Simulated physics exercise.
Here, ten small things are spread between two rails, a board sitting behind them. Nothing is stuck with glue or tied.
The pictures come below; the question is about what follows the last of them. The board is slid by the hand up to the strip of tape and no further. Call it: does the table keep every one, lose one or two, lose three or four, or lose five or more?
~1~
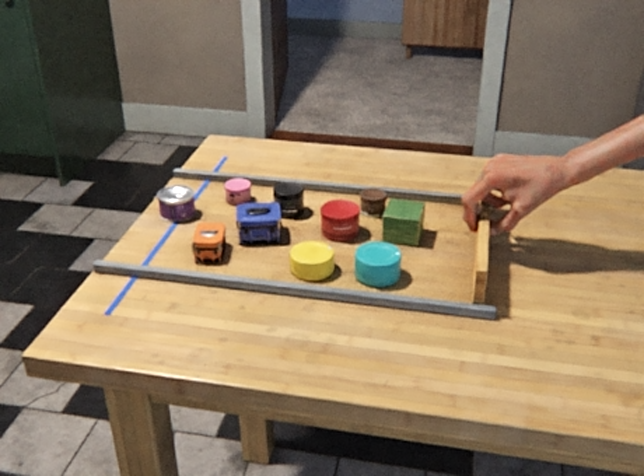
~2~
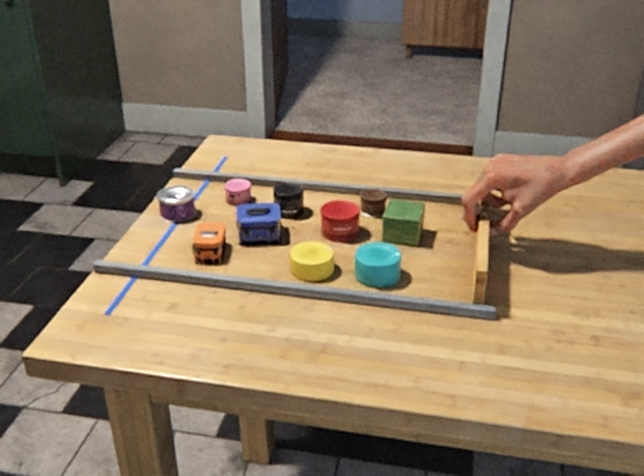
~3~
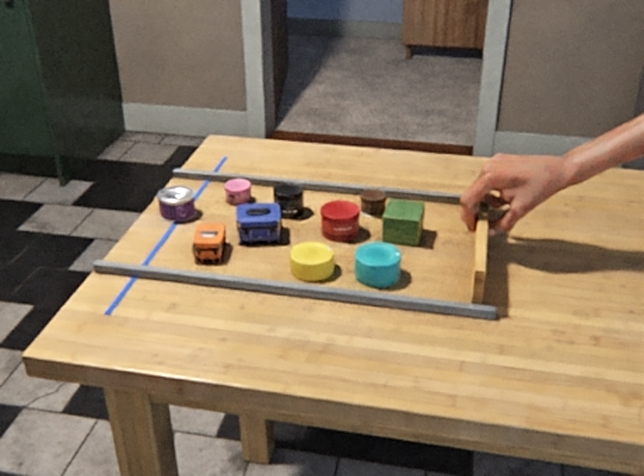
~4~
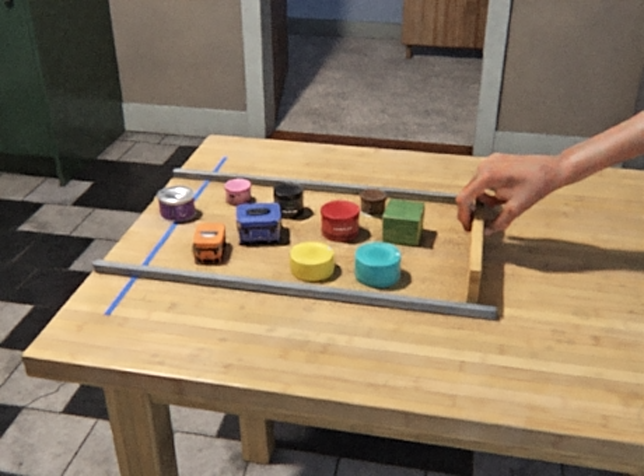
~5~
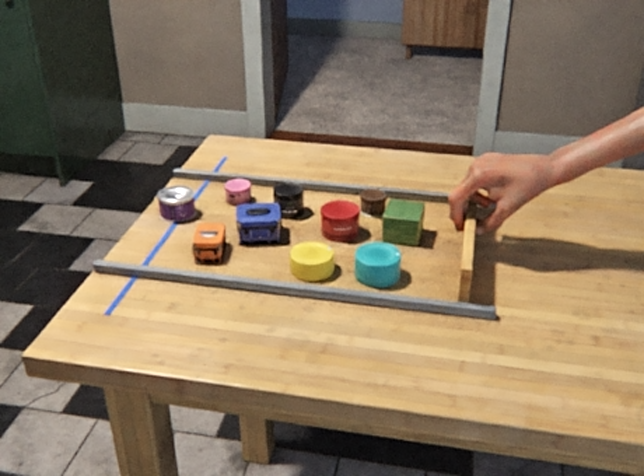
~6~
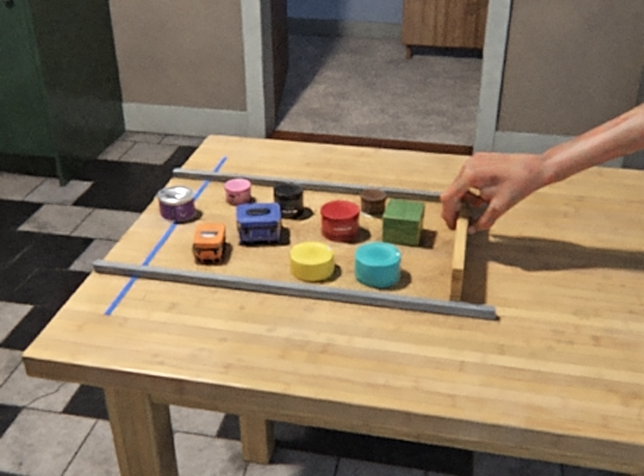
It loses five or more.
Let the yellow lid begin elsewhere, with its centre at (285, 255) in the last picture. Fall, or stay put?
From that start, the object then does not stay.
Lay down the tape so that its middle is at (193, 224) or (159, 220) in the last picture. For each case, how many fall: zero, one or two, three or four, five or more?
Okay, so it's either three or four for the first place and five or over for the second.
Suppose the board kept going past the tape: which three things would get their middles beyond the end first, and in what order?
Purple pot, orange case, pink tub.
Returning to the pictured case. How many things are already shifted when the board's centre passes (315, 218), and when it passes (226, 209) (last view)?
At first I count 8, and then 10.
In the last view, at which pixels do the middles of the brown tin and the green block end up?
(186, 185) and (166, 200), roughly.
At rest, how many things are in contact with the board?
3 in contact.
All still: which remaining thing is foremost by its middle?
The black tub ends nearest.
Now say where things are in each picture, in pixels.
In the first picture, purple pot (177, 204); pink tub (238, 192); orange case (210, 243); board (483, 235); tape (177, 222).
In the second picture, pink tub (238, 193); red tub (340, 221).
In the third picture, orange case (210, 243); green block (404, 223).
In the fourth picture, purple pot (177, 204); black tub (289, 200).
In the fifth picture, pink tub (238, 193); brown tin (373, 203).
In the sixth picture, purple pot (177, 204); pink tub (238, 193); orange case (210, 243); board (462, 233); tape (177, 222).
Early on, none off yet; purple pot at rest near (177, 204); pink tub at rest near (238, 193); orange case at rest near (209, 244).
Finally, the number that fall off is five or more; lost, red tub, yellow lid, blue case, orange case, pink tub and purple pot.
